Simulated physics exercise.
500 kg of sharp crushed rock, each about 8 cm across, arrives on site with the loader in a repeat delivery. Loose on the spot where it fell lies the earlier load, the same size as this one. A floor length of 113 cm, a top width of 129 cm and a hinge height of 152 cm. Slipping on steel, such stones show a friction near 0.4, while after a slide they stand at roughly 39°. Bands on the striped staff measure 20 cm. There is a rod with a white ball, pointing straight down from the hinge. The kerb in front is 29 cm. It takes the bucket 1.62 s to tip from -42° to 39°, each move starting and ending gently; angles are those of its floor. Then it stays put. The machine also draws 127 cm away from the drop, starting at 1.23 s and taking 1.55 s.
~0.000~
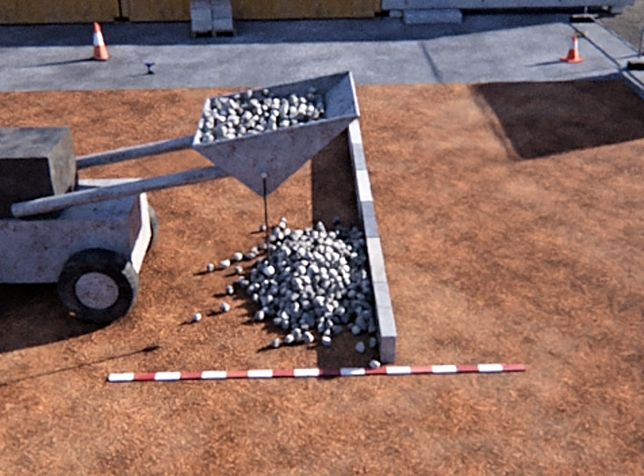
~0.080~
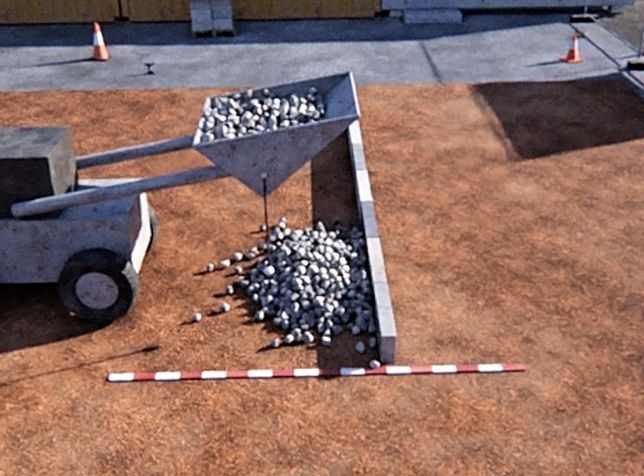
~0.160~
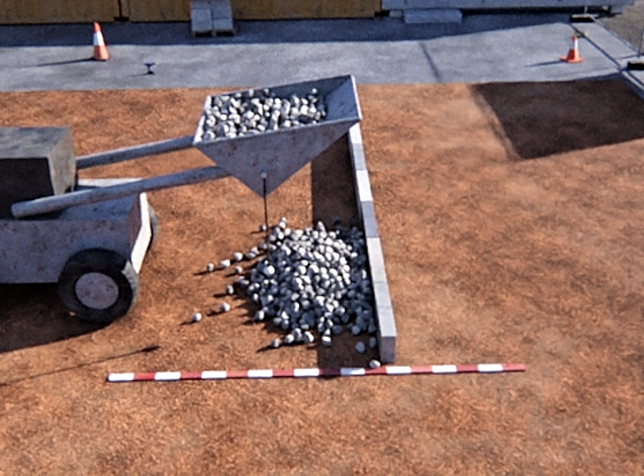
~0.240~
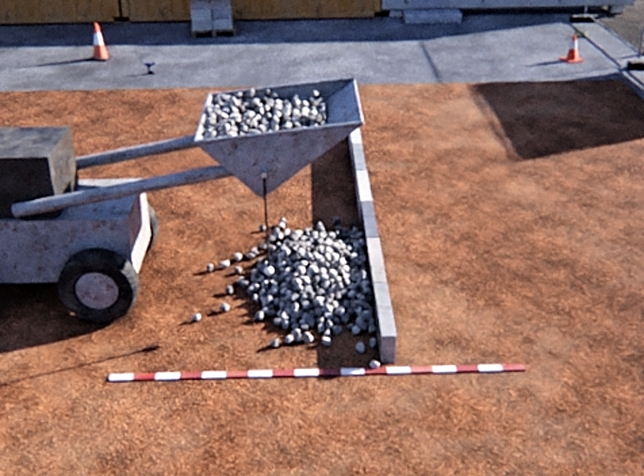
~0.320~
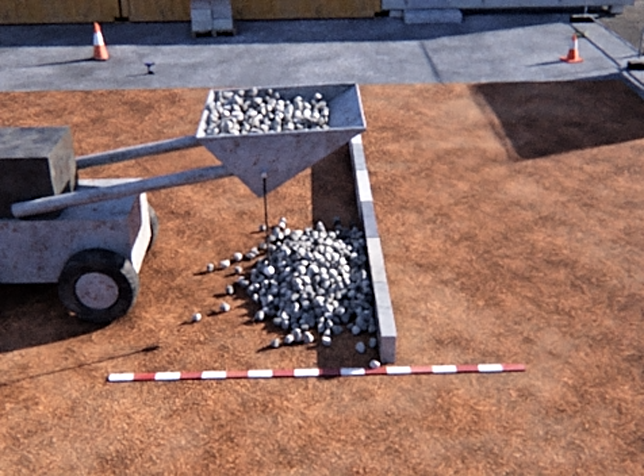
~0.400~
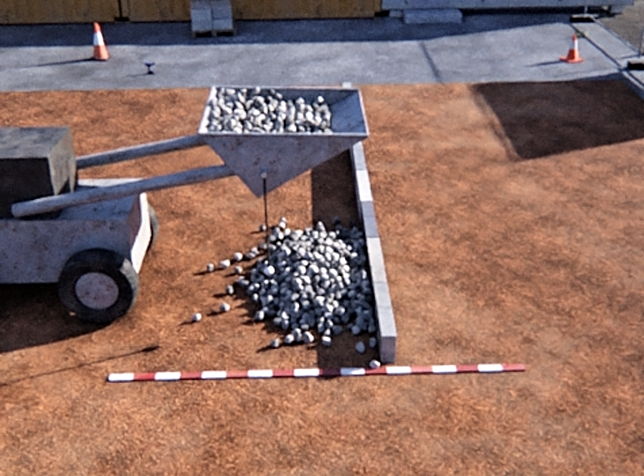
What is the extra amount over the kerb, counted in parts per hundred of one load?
Close to 5 parts in a hundred.
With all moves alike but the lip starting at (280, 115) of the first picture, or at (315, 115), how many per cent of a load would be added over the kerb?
0 % and 0 %.
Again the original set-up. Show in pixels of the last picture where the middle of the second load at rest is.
Middle: Approx. (335, 260) px.
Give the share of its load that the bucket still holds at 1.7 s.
Roughly 40 per cent is still inside.
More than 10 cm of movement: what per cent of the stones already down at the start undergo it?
Estimate: 0 %, roughly.
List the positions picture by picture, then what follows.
In the first frame, lip at (359, 115), floor tilted -42°, highest stones at (283, 102). The earlier load is highest near (316, 256), 29 cm above ground level, 100 % on this side of the kerb.
In the second frame, the bucket is at -41°, its lip at (359, 116); the top of the load is at (283, 102); the stones move at 0.1 m/s on average.
In the third frame, lip at (361, 119), floor tilted -40°, highest stones at (249, 101); the stones move at 0.1 m/s on average.
In the fourth frame, lip at (363, 123), floor tilted -37°, highest stones at (246, 100); the stones move at 0.2 m/s on average.
In the fifth frame, lip at (366, 129), floor tilted -34°, highest stones at (236, 99); the stones move at 0.2 m/s on average.
In the sixth frame, the bucket is at -30°, its lip at (369, 136); the top of the load is at (232, 99); the stones move at 0.3 m/s on average.
After 1.2 s the floor is at 27°; in per cent of one load, 100 in the bucket, 100 on this side of the kerb; the foremost stones are at (364, 268).
After 1.7 s the floor is at 39°; in per cent of one load, 40 in the bucket, 160 on this side of the kerb; the foremost stones are at (379, 256).
After 3.2 s the floor is at 39°; in per cent of one load, 0 in the bucket, 195 on this side of the kerb, 5 over the kerb; the foremost stones are at (441, 255).
After 6.0 s the floor is at 39°; in per cent of one load, 0 in the bucket, 195 on this side of the kerb, 5 over the kerb; the foremost stones are at (441, 255). Net gain over the kerb, 5.
